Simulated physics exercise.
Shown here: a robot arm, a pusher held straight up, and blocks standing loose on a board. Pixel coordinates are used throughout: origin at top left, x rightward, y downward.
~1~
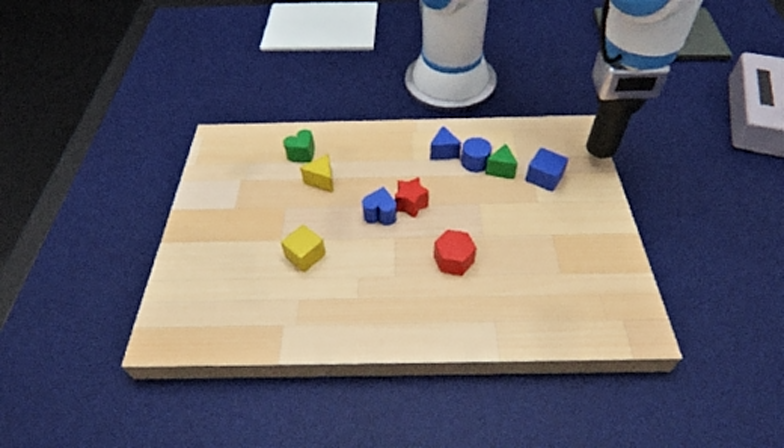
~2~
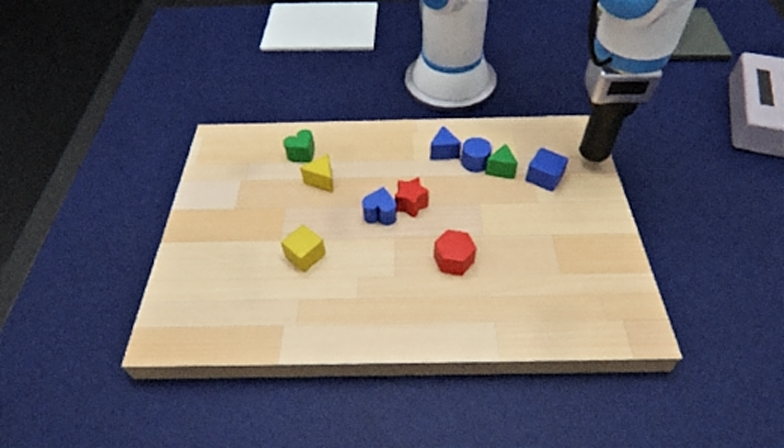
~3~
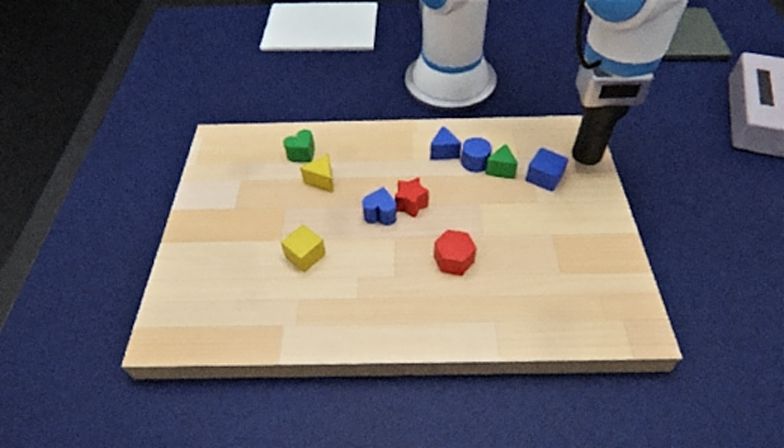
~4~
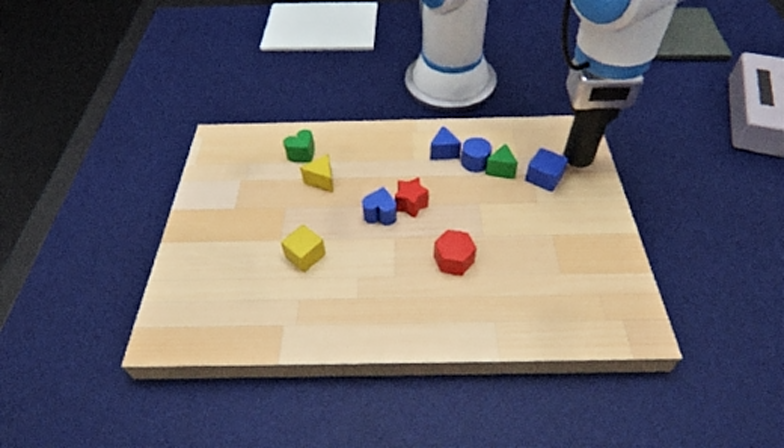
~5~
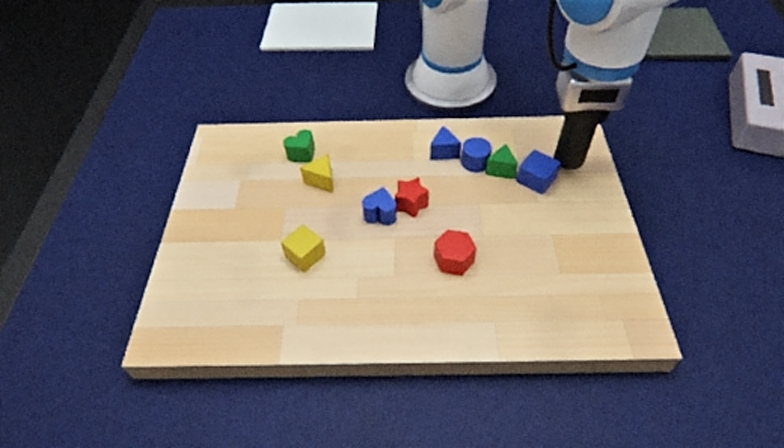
The robot arm's black pusher moved slowly left along the board's upper right side, then nudged the blue cube slightly left toward the green triangle, while the other colored blocks stayed still.
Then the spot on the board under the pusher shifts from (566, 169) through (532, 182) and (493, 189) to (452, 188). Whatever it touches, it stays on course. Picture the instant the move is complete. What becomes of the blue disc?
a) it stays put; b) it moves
(b)
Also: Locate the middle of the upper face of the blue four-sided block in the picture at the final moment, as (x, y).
Its top middle is near (474, 198).
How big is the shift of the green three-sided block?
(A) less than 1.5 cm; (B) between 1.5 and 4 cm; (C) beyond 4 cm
It's C.
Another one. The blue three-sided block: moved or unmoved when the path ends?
Displaced.
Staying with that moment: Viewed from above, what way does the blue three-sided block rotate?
Anticlockwise, looking down.
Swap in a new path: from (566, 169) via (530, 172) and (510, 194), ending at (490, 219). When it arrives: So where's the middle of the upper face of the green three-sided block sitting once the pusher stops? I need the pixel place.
The green three-sided block ends near (494, 165).
What follows on the original path. One third of the way, pusher (534, 172); blue four-sided block (511, 180), turned 20° clockwise.
Two thirds of the way, pusher (494, 179); blue three-sided block (440, 133), turned 30° anticlockwise; blue disc (468, 140); green three-sided block (478, 158), turned 55° clockwise; blue four-sided block (480, 194), turned 10° anticlockwise.
At the end, pusher (453, 178); blue three-sided block (440, 133), turned 35° anticlockwise; blue disc (467, 139); green three-sided block (453, 155), turned 105° clockwise; blue four-sided block (474, 198), turned 30° anticlockwise.
